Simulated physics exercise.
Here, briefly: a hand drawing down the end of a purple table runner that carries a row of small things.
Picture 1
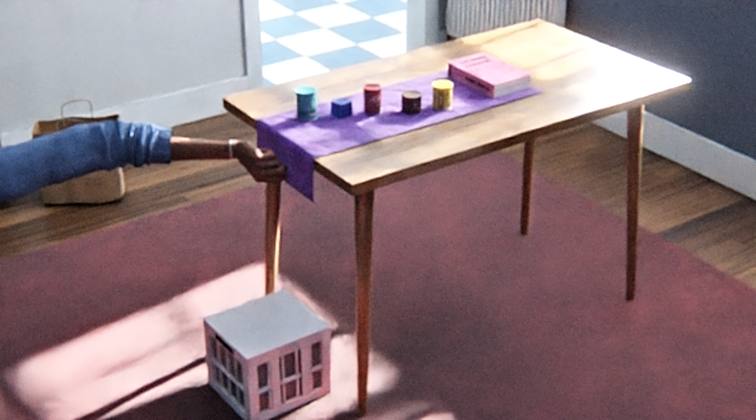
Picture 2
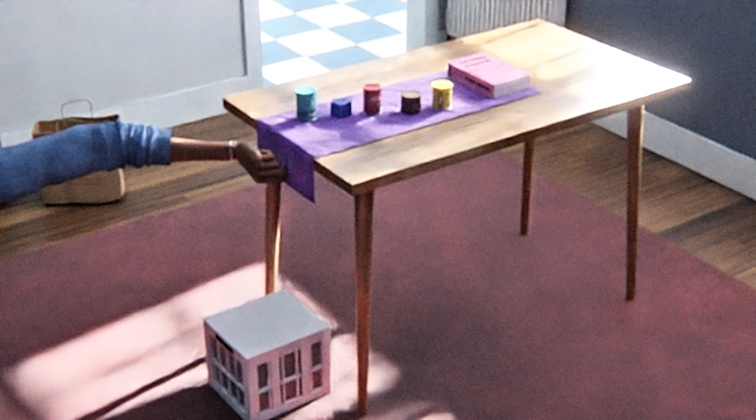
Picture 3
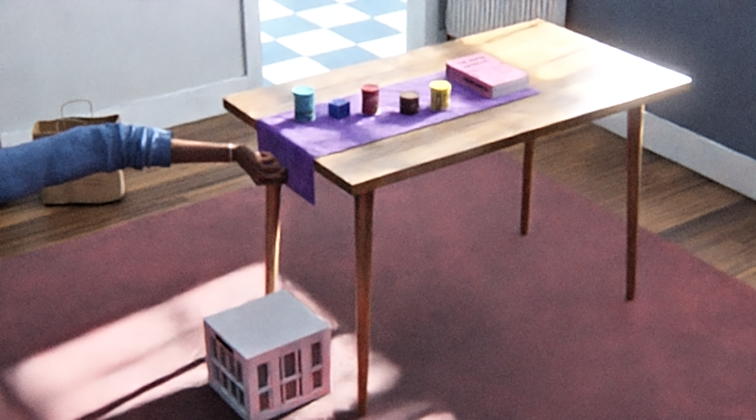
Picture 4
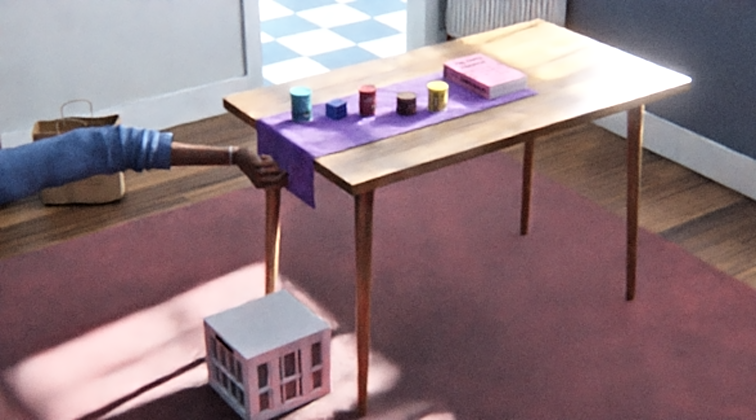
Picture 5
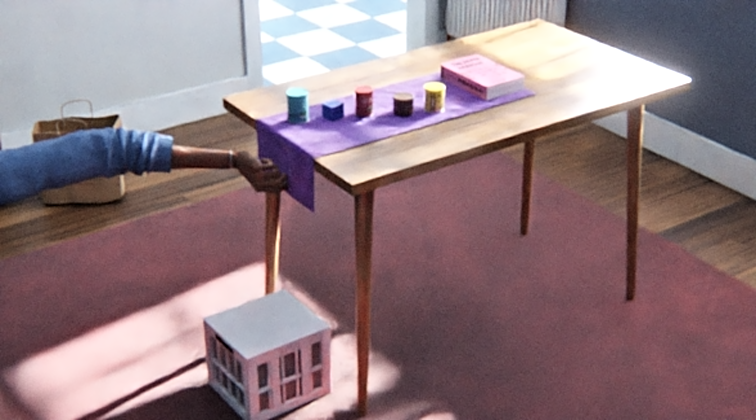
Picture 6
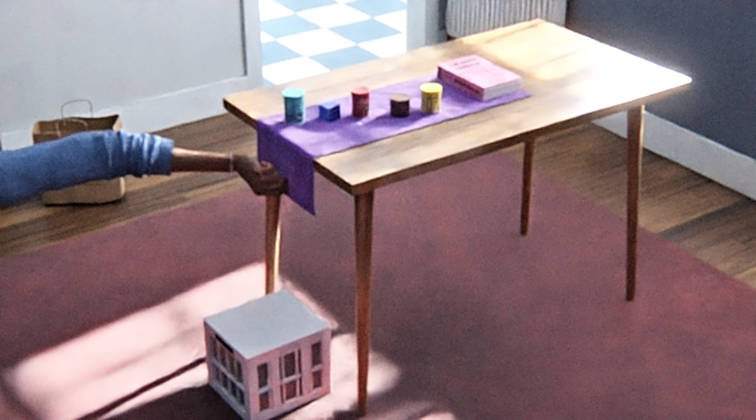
In a sunlit room with a dark red rug, a hand at the left end of a wooden table slowly draws down a purple runner, and the small containers, blue cube and pink book on it shift slightly left.
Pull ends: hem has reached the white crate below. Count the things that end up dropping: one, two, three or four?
The top is going to lose four items.
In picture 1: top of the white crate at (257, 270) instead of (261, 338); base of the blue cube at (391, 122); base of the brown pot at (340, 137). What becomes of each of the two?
Blue cube stays, brown pot is gone.
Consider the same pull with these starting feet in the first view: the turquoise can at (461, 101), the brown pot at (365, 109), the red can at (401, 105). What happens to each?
The turquoise can stays put, the brown pot topples down, and the red can topples down.
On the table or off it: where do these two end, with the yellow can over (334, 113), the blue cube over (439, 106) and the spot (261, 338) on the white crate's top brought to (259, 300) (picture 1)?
Yellow can: Off. Blue cube: Still up.
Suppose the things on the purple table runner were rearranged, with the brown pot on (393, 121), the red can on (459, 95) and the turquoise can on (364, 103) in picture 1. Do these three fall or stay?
In the end the brown pot gets dislodged, while the red can rides it out and the turquoise can gets dislodged.
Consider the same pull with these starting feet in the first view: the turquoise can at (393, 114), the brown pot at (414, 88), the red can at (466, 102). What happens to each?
In the end the turquoise can is no longer up there, the brown pot is still up there and the red can is still up there.
Soon after, hem near (286, 265); turquoise can and blue cube gone.
Then, hem near (286, 301); turquoise can, blue cube and red can gone.
At rest, hem on the crate; turquoise can, blue cube, red can and brown pot gone. It carries off four.
